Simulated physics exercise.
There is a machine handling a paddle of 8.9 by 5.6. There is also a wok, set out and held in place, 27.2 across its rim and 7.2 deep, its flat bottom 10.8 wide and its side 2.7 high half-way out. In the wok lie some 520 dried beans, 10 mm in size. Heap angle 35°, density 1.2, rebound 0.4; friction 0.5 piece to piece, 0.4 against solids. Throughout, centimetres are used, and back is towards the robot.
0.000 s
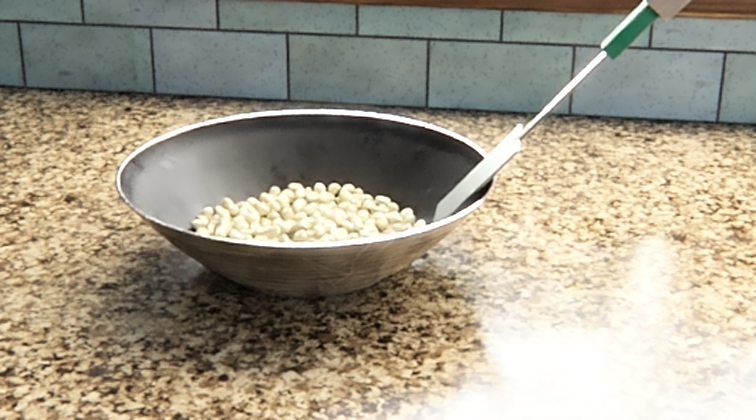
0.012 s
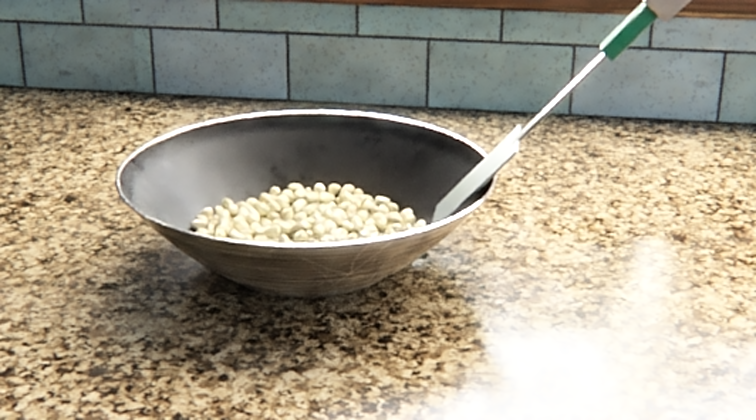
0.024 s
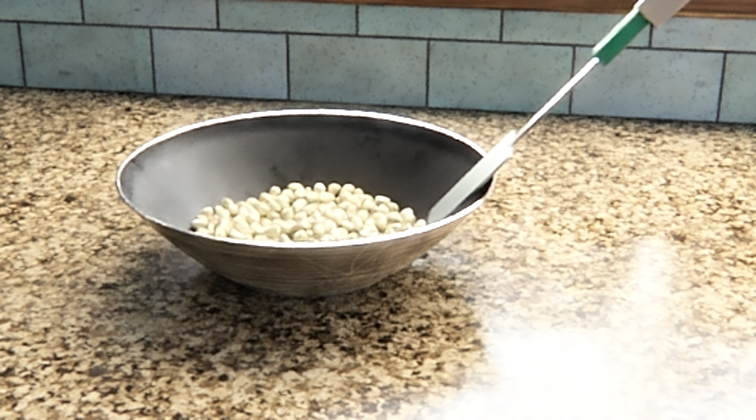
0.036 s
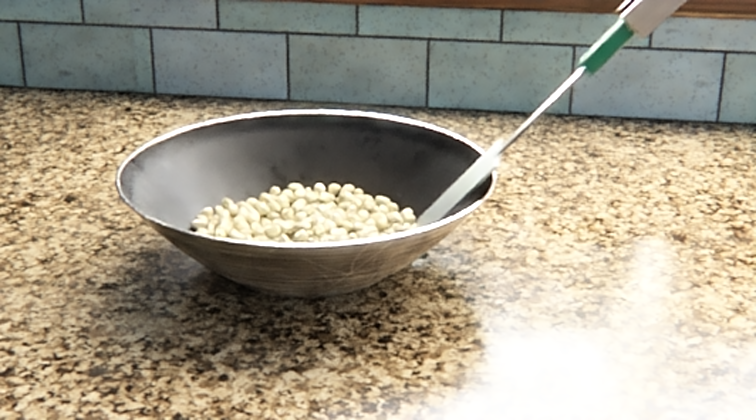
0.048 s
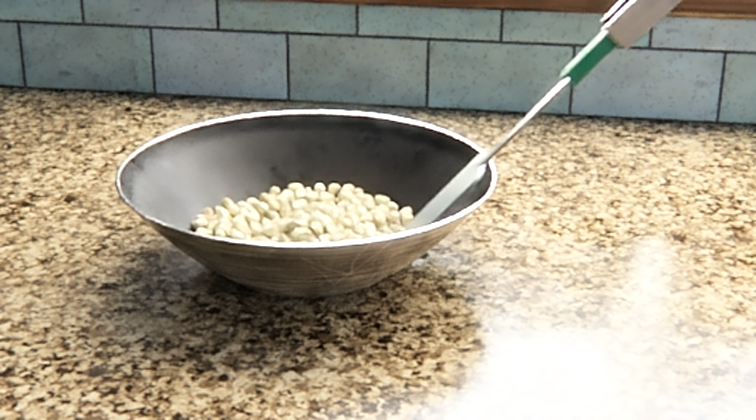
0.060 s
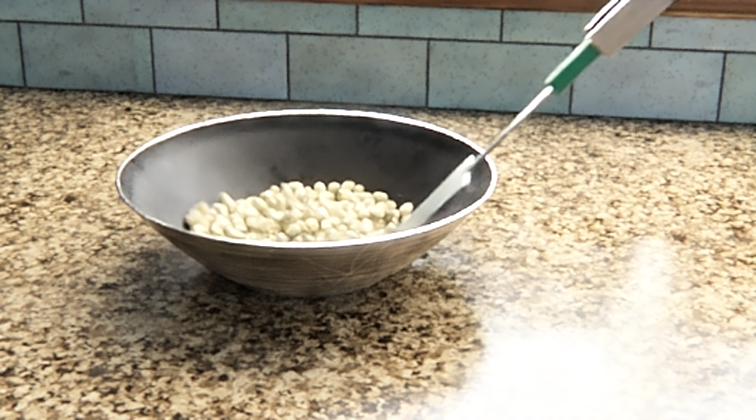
A white and green paddle slides left into the pale beans in the wok, nudging them.
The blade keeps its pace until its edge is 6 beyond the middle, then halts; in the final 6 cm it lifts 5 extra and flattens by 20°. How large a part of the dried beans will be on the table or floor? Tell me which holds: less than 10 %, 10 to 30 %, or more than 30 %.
Less than 10 % holds.
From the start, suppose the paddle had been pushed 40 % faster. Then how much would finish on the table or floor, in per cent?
Estimated share: Some 10 %.
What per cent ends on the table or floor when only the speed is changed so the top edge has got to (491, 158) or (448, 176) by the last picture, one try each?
Estimates: About 0 %, about 10 %.
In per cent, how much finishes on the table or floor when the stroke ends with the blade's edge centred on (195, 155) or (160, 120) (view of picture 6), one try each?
The two tries give near 15 and near 25 in a hundred.
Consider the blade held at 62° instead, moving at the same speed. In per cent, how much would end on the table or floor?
5 %.
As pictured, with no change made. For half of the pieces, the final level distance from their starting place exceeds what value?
I'd guess close to 4 centimetres.
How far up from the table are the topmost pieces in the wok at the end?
Close to 6.5 centimetres high.
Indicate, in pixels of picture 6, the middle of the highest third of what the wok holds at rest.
Close to pixel (208, 208).
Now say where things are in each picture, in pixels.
The first frame shows the paddle top edge at (520, 138), sloping 49°; upper third of the load around (311, 229), from x 200 to 420, top at y 190; 519 in the wok.
The second frame shows the paddle top edge at (518, 139), sloping 49°; upper third of the load around (311, 229), from x 200 to 420, top at y 190.
The third frame shows the paddle top edge at (512, 143), sloping 49°; upper third of the load around (311, 229), from x 200 to 420, top at y 190.
The fourth frame shows the paddle top edge at (499, 153), sloping 49°; upper third of the load around (310, 229), from x 200 to 415, top at y 190.
The fifth frame shows the paddle top edge at (484, 162), sloping 49°; upper third of the load around (306, 228), from x 200 to 405, top at y 190.
The sixth frame shows the paddle top edge at (469, 170), sloping 49°; upper third of the load around (299, 223), from x 195 to 405, top at y 185; 519 in the wok.
After 0.11 s, sloping 49°, highest piece 7 above the table; 519 in the wok.
After 0.15 s, sloping 42°, highest piece 8 above the table; 519 in the wok.
After 0.38 s, sloping 29°, highest piece 7 above the table; 491 in the wok, 14 on the table or floor, 14 on the blade or in flight.
After 1.43 s, sloping 29°, highest piece 6 above the table; 491 in the wok, 28 on the table or floor.
In the end, 491 in the wok, 28 on the table or floor. That is 5 % on the table or floor.
